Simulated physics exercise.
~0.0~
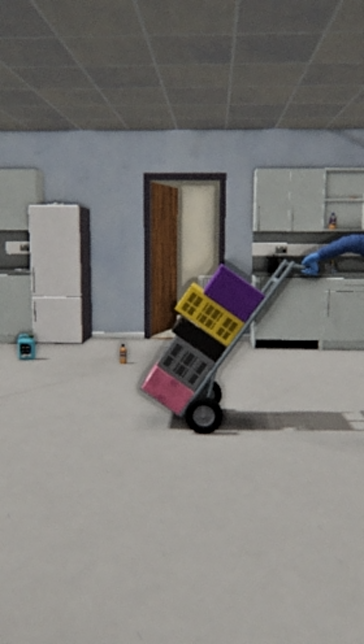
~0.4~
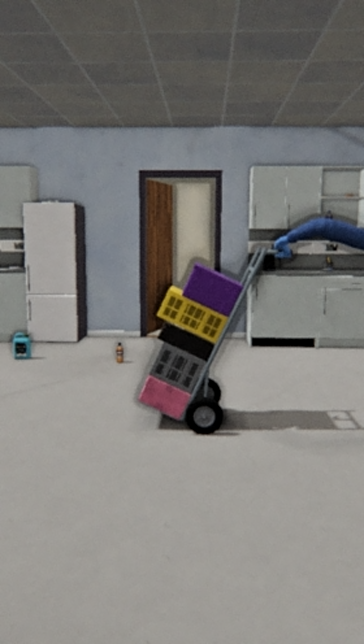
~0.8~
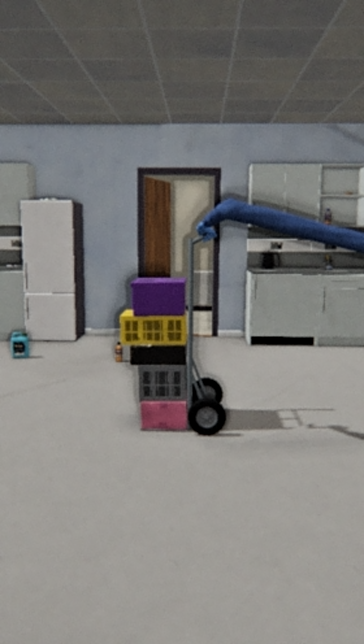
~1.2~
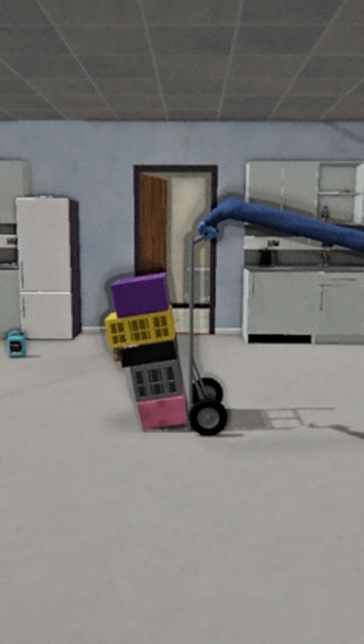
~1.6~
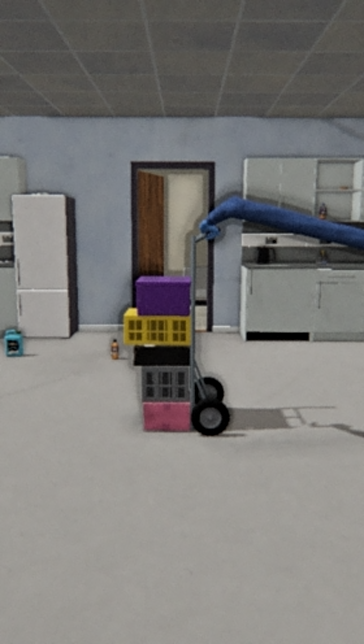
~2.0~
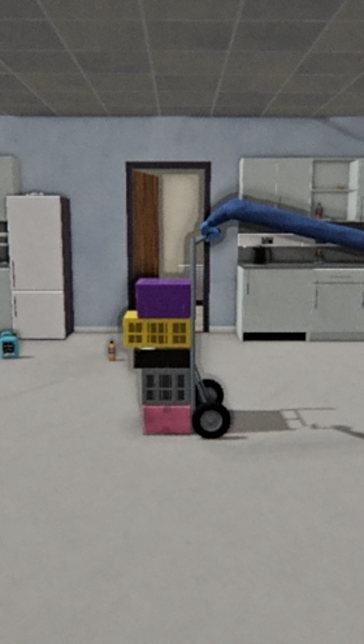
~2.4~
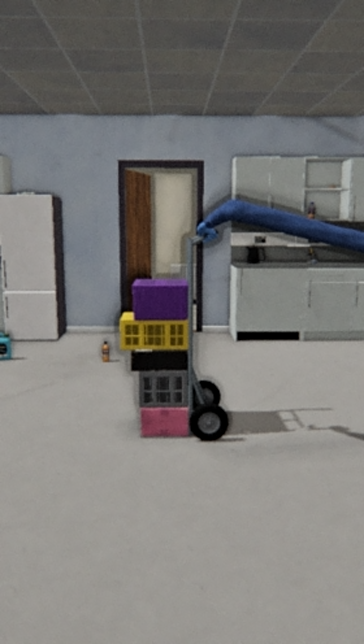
A blue arm swung a leaning sack truck upright, and its stack of five boxes and crates, pink at the bottom and purple on top, tipped left away from the frame, then rocked back and settled upright, all still stacked.
